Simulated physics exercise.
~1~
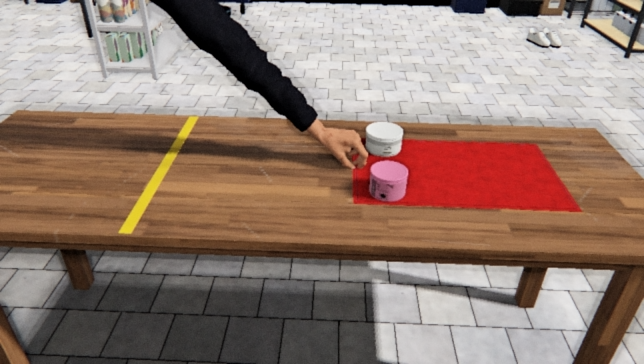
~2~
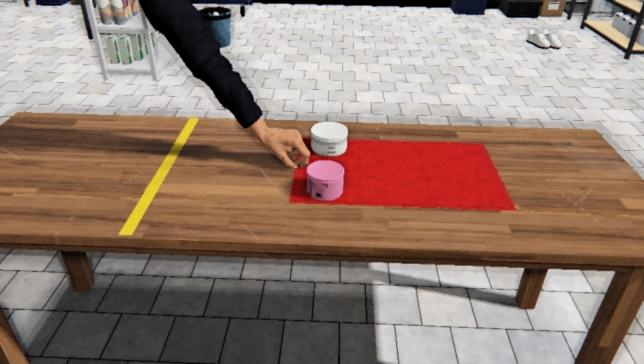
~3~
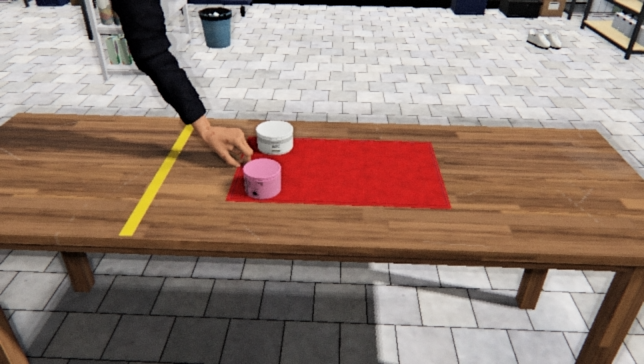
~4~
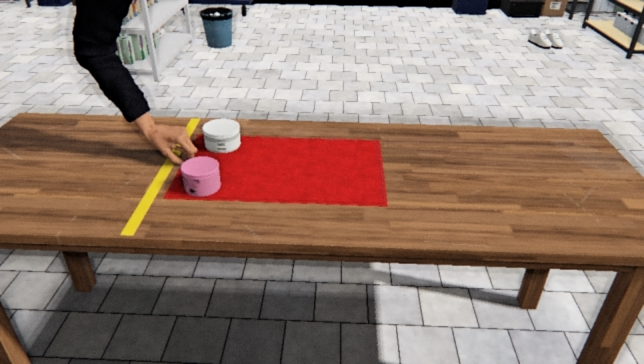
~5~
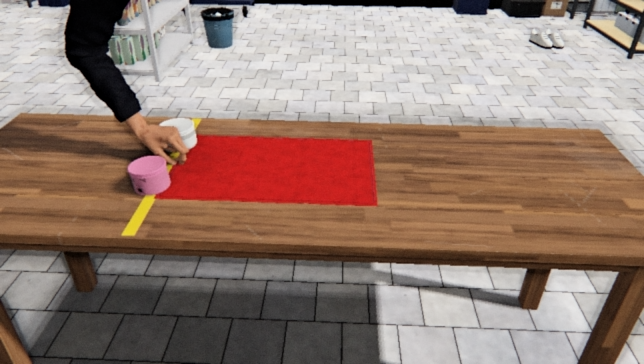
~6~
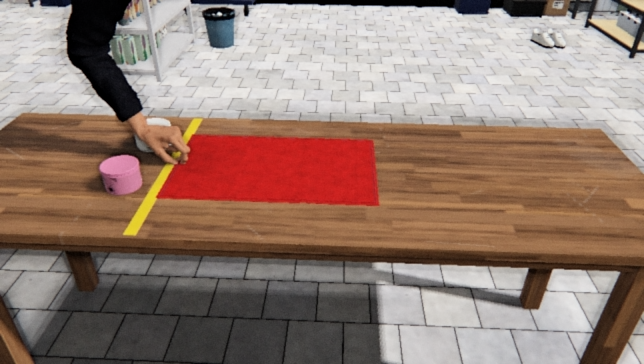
On a wooden table, a hand pulled a red cloth carrying a white tub and a pink tub leftward toward a yellow tape line. The cloth stopped at the tape, but both tubs slid off its front edge and ended up beyond the line.
